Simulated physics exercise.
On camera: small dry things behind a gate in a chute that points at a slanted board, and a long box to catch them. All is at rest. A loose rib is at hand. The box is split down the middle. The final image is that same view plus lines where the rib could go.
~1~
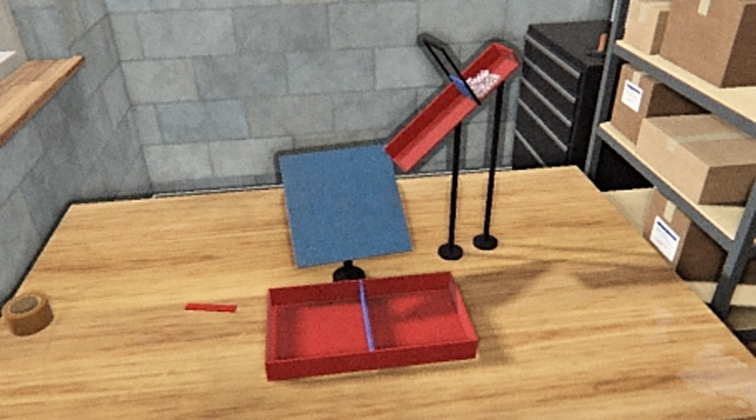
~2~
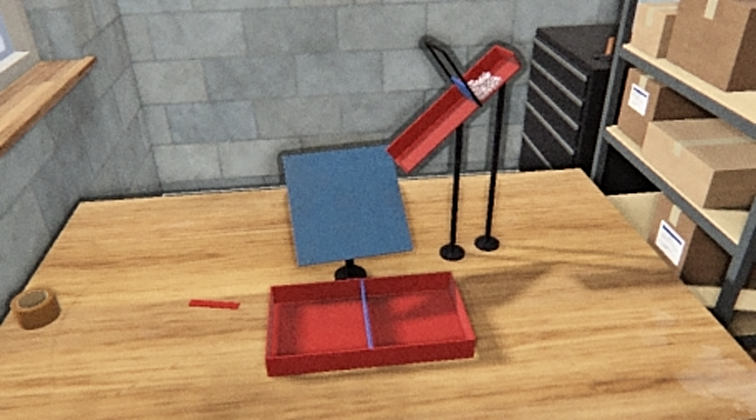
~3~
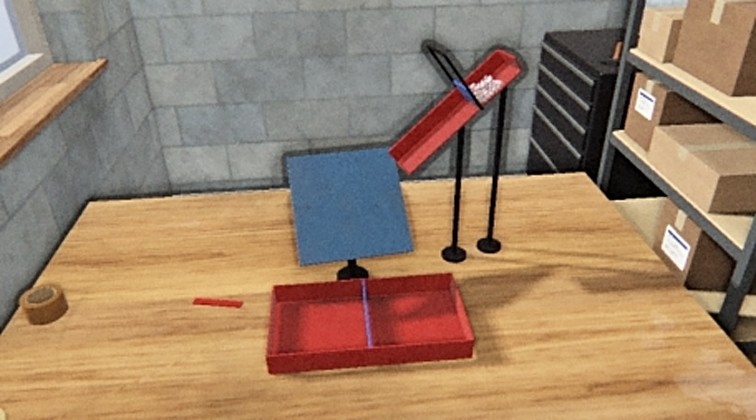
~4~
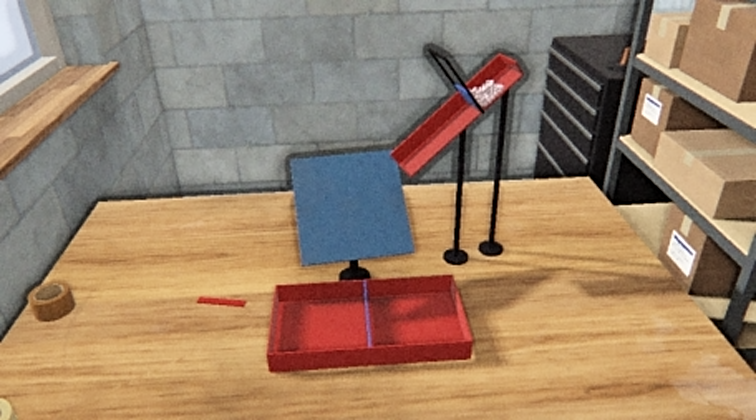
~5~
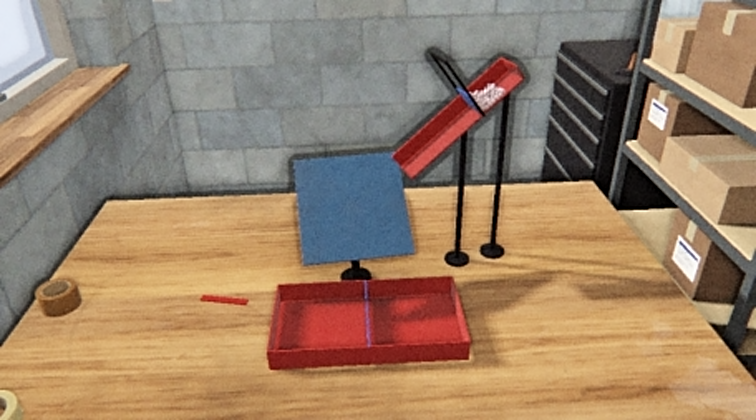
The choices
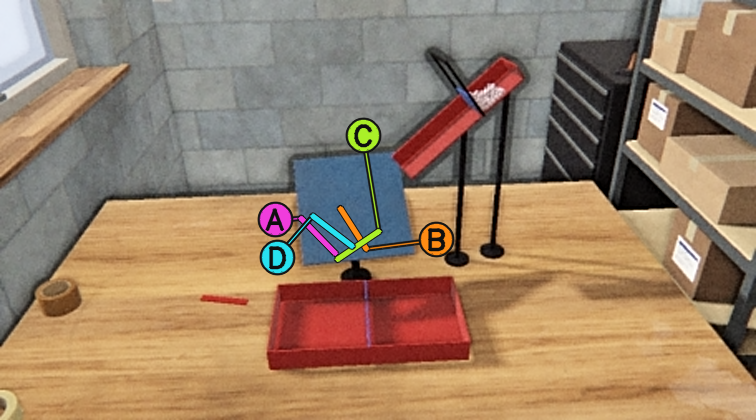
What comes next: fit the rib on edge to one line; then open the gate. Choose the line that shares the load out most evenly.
D works best here.
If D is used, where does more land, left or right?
More lands on the right.
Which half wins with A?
More lands on the left.
On the marked copy, line A from (301, 218) to (335, 253); line B from (340, 208) to (366, 248); line C from (378, 231) to (337, 259); line D from (312, 216) to (352, 246).
Choosing A, of what is caught, most in the left half, a small part in the right.
Choosing B, of what is caught, a stray few in the left half, nearly all in the right.
Choosing C, of what is caught, nearly all in the left half, a small part in the right.
Choosing D, of what is caught, about a third in the left half, about two thirds in the right.
